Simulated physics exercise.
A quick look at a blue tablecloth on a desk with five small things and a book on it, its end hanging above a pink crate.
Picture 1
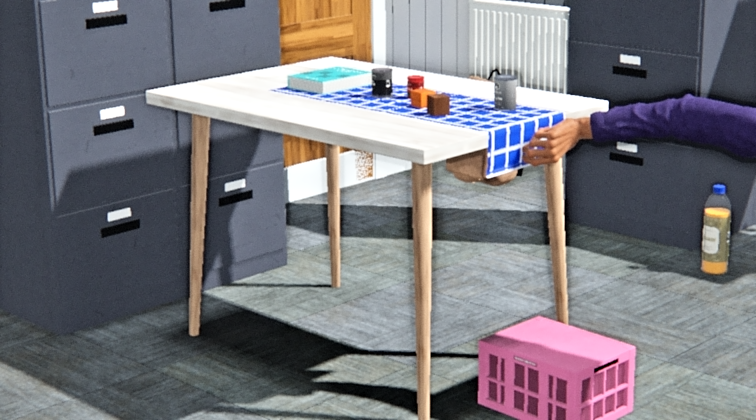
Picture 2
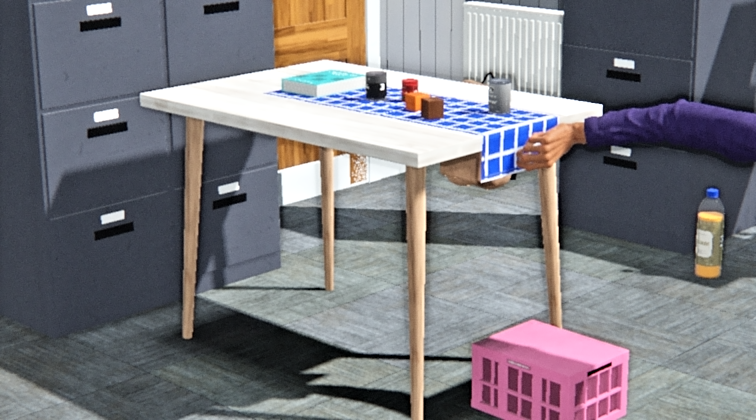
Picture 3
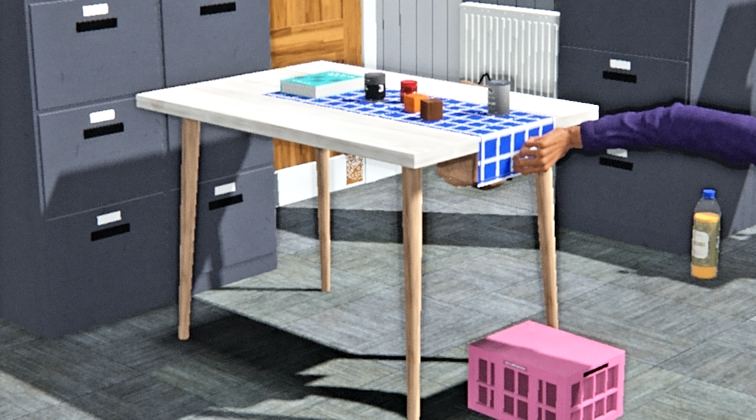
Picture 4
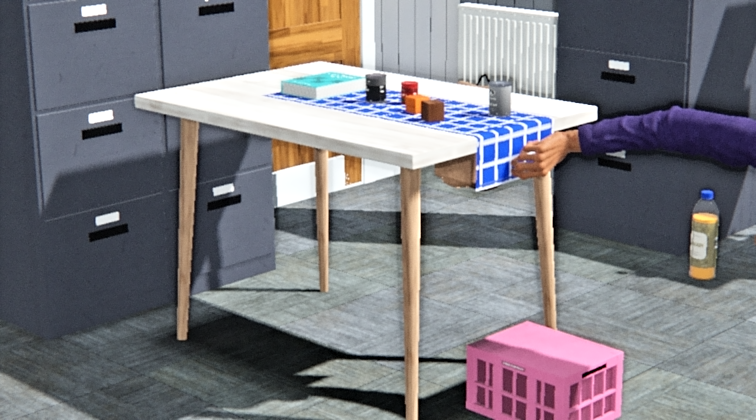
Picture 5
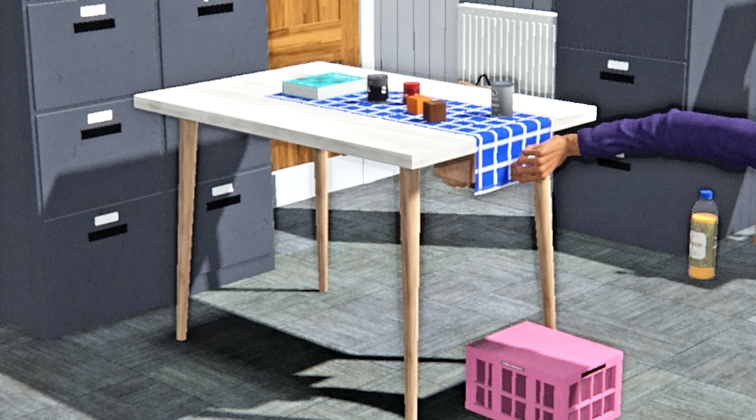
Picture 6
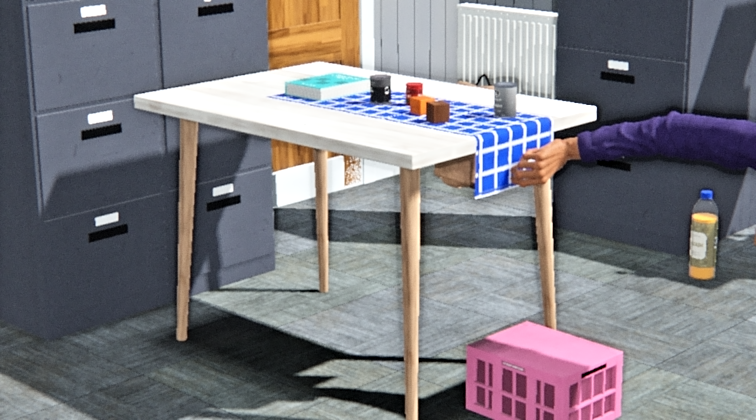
A blue checked tablecloth slid slightly over the near right edge of a white table as a purple-sleeved arm tugged it down, carrying the small items and book a little way above a pink crate.
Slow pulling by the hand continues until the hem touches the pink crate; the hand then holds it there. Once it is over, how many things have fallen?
By the end, four have fallen.
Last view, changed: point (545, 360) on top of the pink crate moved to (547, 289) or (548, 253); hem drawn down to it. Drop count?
2 and 1.
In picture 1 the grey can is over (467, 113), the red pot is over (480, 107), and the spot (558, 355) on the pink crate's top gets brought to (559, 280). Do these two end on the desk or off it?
The grey can? Lost. The red pot? Lost.
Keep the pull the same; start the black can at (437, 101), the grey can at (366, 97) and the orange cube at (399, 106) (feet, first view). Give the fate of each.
Outcome: Black can falls away, grey can stays, orange cube falls away.
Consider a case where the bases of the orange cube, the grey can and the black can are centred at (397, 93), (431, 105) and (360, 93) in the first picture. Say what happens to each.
The orange cube stays put; the grey can ends up off; the black can stays put.
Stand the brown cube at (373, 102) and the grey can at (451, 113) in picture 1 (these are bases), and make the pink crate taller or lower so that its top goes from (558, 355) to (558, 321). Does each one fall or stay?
In the end the brown cube is still on top and the grey can is no longer on top.
Early on, hem near (515, 244); grey can gone.
Midway, hem near (516, 285); grey can and brown cube gone.
Near the end, hem near (517, 325); grey can, brown cube and orange cube gone.
Finally, hem on the crate; grey can, brown cube, orange cube and red pot gone. The count of fallen things is four.
